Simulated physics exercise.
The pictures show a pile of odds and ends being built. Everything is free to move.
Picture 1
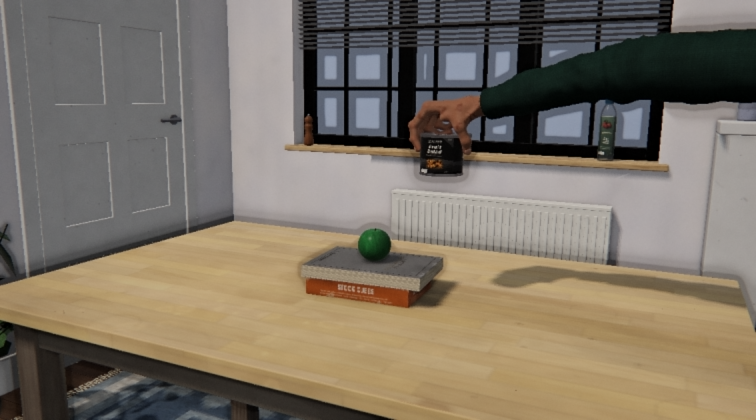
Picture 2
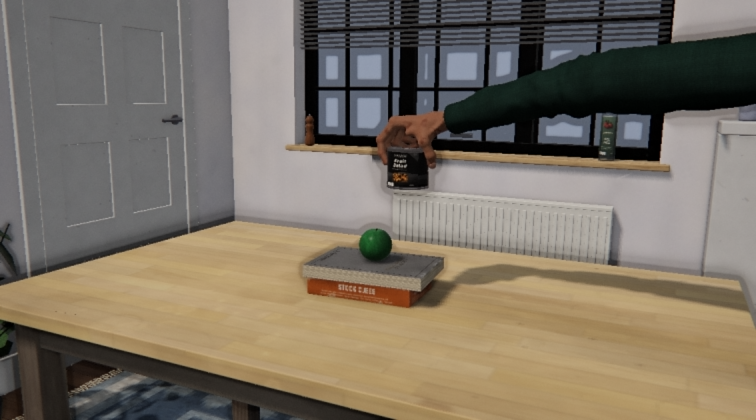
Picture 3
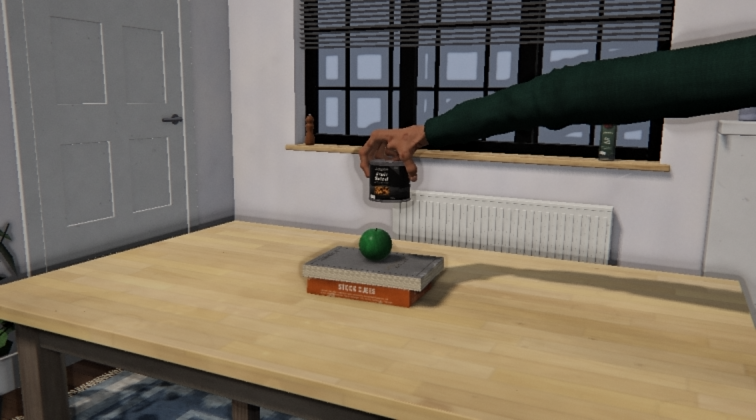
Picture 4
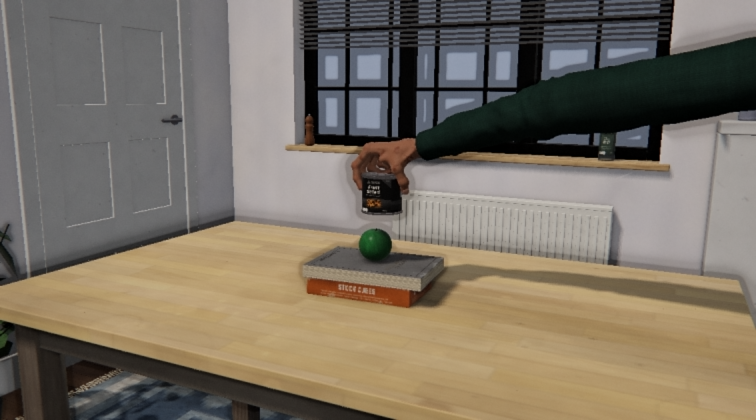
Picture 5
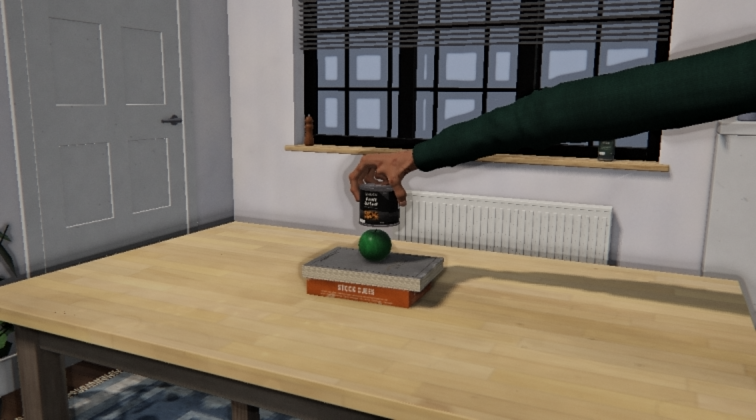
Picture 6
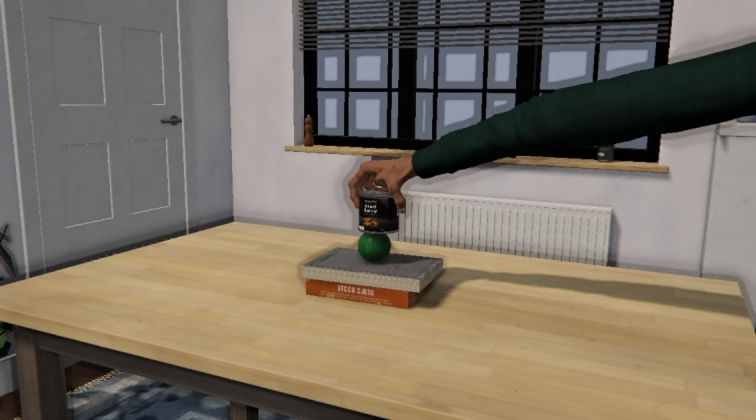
On a wooden table, a green ball sat on a grey book over an orange packet while a hand moved a small black container left and down until it was right above the ball.
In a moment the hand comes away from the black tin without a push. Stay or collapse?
The pile gives way.
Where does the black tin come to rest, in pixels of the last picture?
Around (509, 294).
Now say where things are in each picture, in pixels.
In the first picture, coming down; black tin (442, 154); grey book (374, 267).
In the second picture, coming down; black tin (408, 168); green apple (376, 245).
In the third picture, coming down; black tin (390, 180); orange packet (370, 282).
In the fourth picture, coming down; black tin (382, 193); grey book (375, 267).
In the fifth picture, coming down; black tin (379, 204); green apple (375, 245).
In the sixth picture, in place under the hand; black tin (379, 212); orange packet (369, 284).
Then, 0.40 s past the last view, black tin now fallen.
Then, 0.70 s past the last view, things are still on the move.
Then, 0.90 s past the last view, as before.
Finally, fallen, black tin; the other 3 still in place. Final places as the last picture's camera would see them, black tin near (509, 294). The pile loses its balance.
